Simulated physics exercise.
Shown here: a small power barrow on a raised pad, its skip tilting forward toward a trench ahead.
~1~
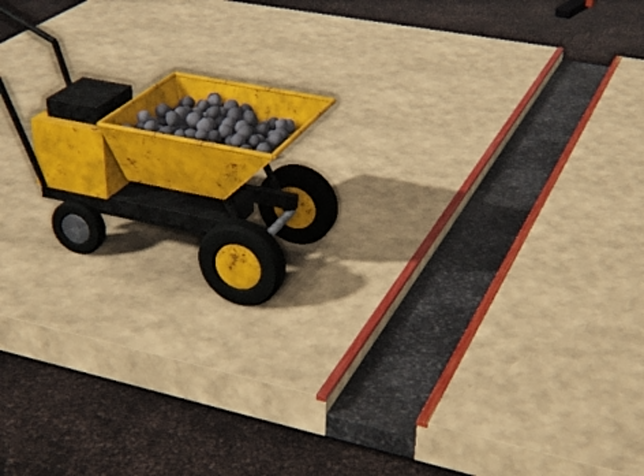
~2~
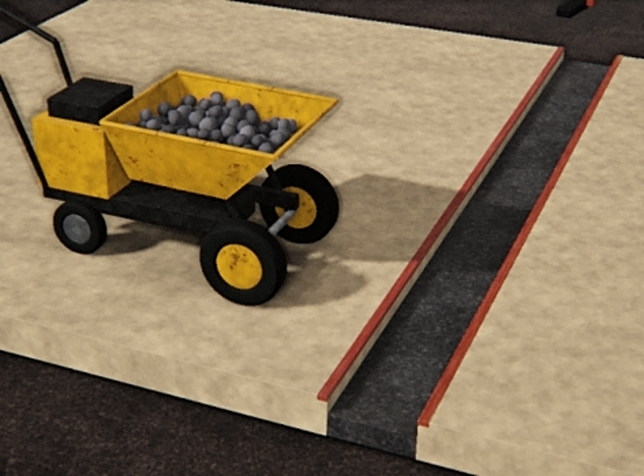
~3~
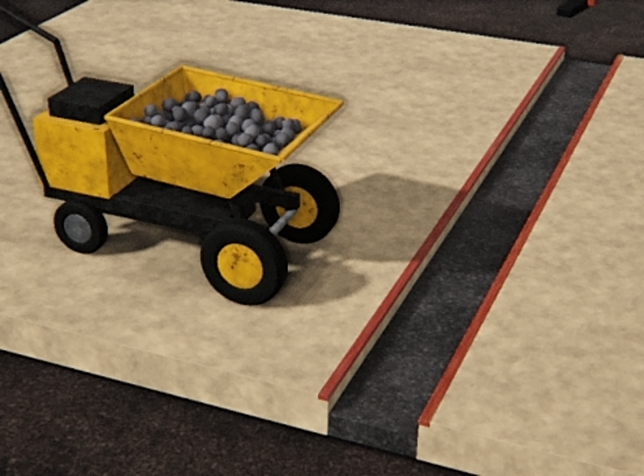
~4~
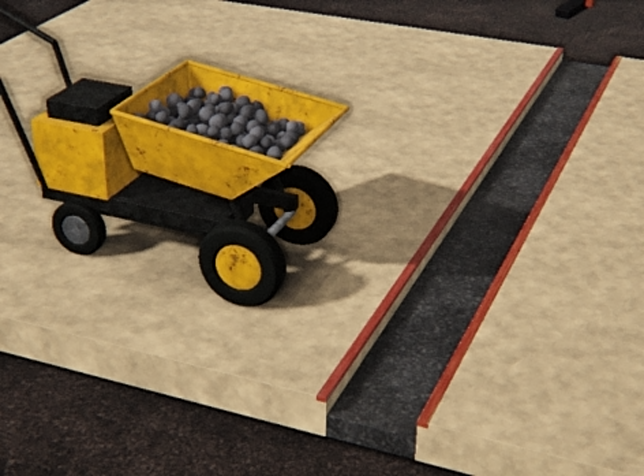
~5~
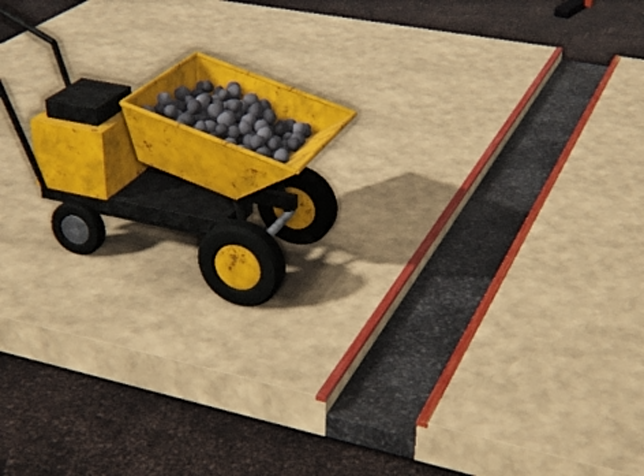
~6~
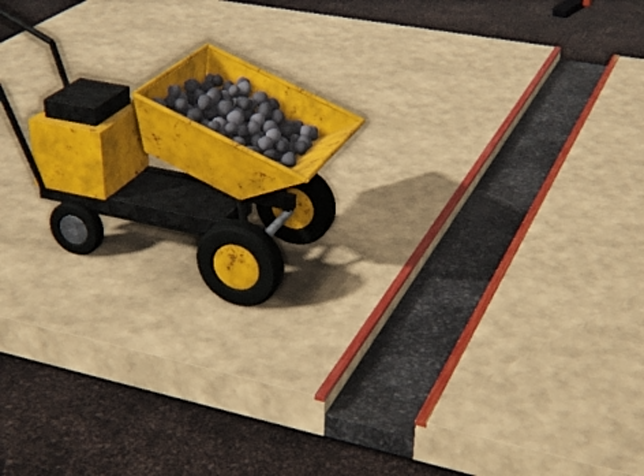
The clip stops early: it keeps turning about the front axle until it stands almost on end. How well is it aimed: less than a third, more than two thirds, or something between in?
Trench receives above two thirds.
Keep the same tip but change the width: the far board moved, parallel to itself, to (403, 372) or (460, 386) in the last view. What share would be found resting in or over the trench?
I'd put it near 50 in a hundred, then near 90 in a hundred.
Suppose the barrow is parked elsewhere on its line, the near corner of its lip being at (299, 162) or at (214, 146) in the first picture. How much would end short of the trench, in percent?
First try: Some 0 %; second try: 50 %.
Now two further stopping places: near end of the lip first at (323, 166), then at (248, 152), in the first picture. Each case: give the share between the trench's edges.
About 50 percent at the first place and about 70 percent at the second.
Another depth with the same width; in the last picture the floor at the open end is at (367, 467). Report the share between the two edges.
100 per cent, roughly.
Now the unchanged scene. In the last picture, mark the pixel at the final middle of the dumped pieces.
Near pixel (437, 304).
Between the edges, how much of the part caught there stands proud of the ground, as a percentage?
About 45 in a hundred.
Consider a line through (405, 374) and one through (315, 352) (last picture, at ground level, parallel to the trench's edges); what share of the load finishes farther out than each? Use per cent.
Around 30 per cent for the first, around 90 per cent for the second.
Shortly afterwards, skip tipped steeply; the whole lot in the skip.
Next, skip tipped right over; near a third in the skip; only a few short of the trench; near two thirds in or heaped over the trench; only a few beyond it; only a few falling.
Some moments later, skip tipped right over; a little in the skip; only a few short of the trench; the bulk in or heaped over the trench; a little beyond it.
In the end, skip tipped right over; a little in the skip; only a few short of the trench; the bulk in or heaped over the trench; a little beyond it.
